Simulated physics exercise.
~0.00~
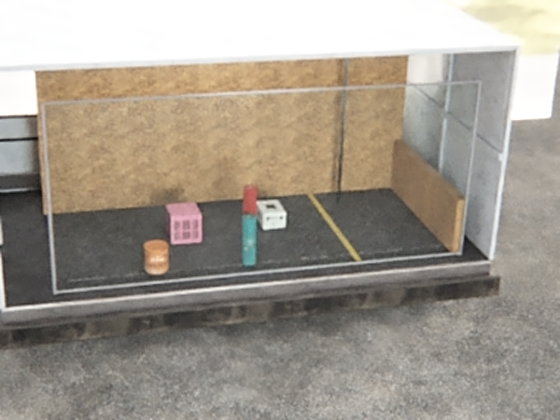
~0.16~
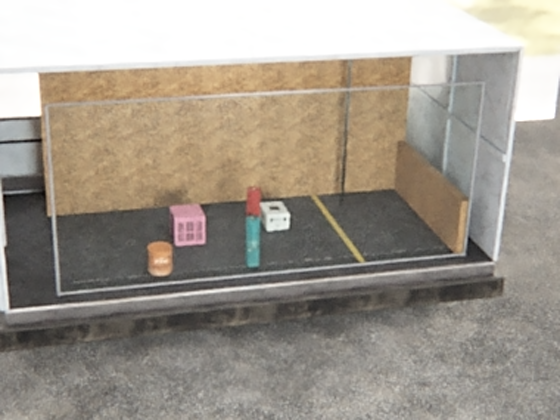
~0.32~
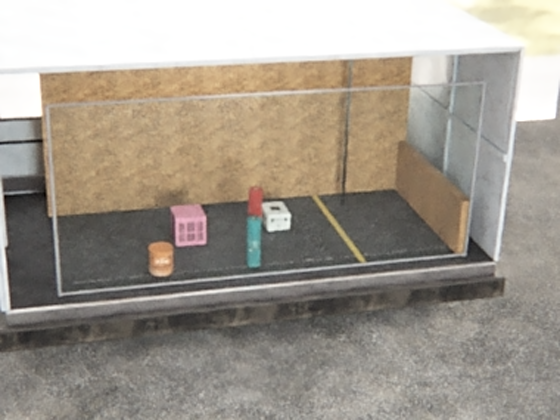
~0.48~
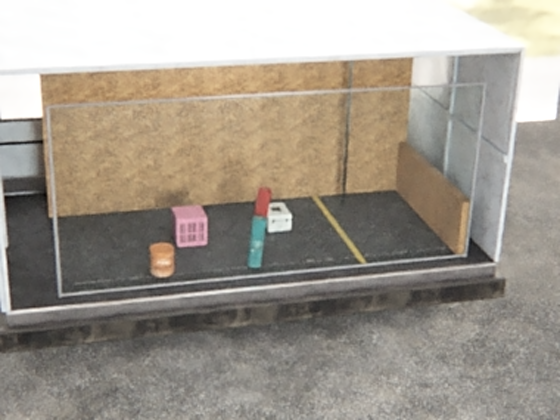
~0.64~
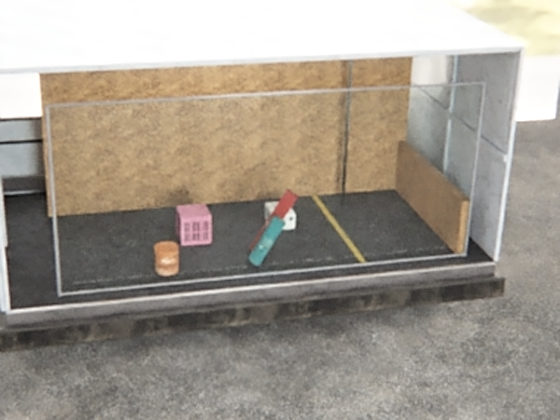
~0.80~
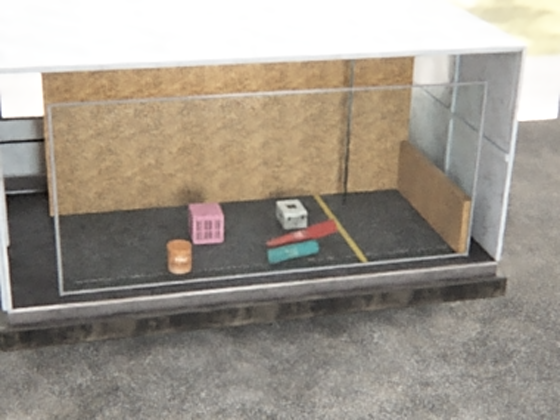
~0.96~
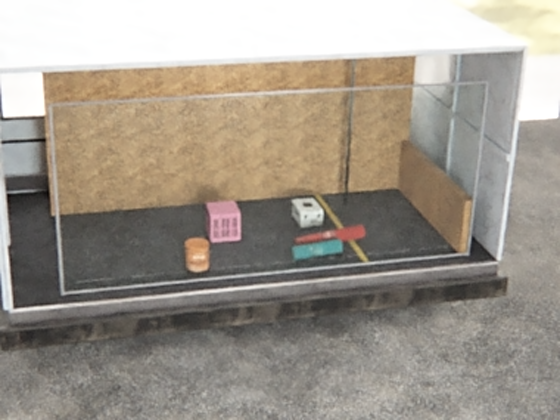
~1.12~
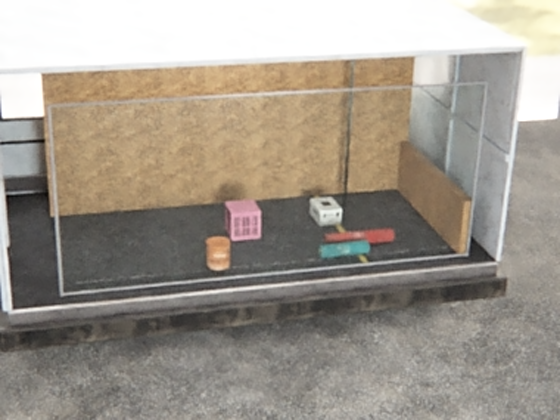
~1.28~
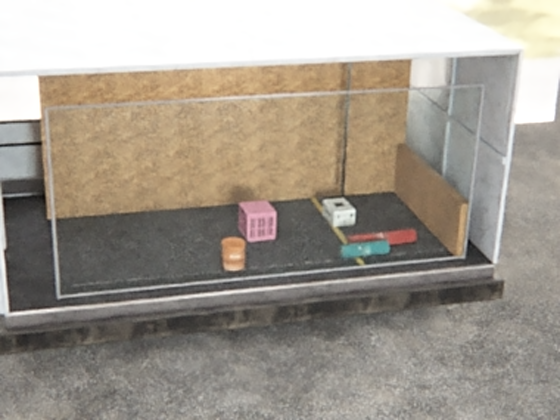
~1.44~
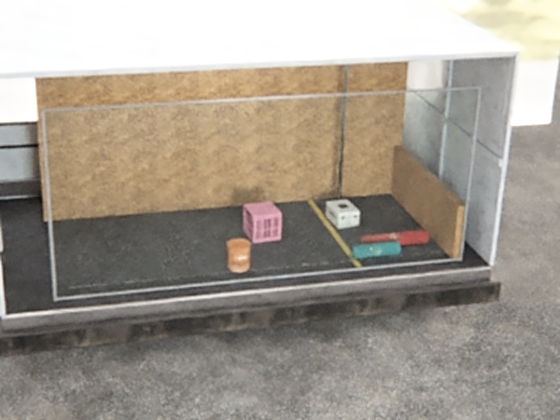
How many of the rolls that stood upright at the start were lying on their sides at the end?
Two of them were lying on their sides, the red roll and the teal roll.
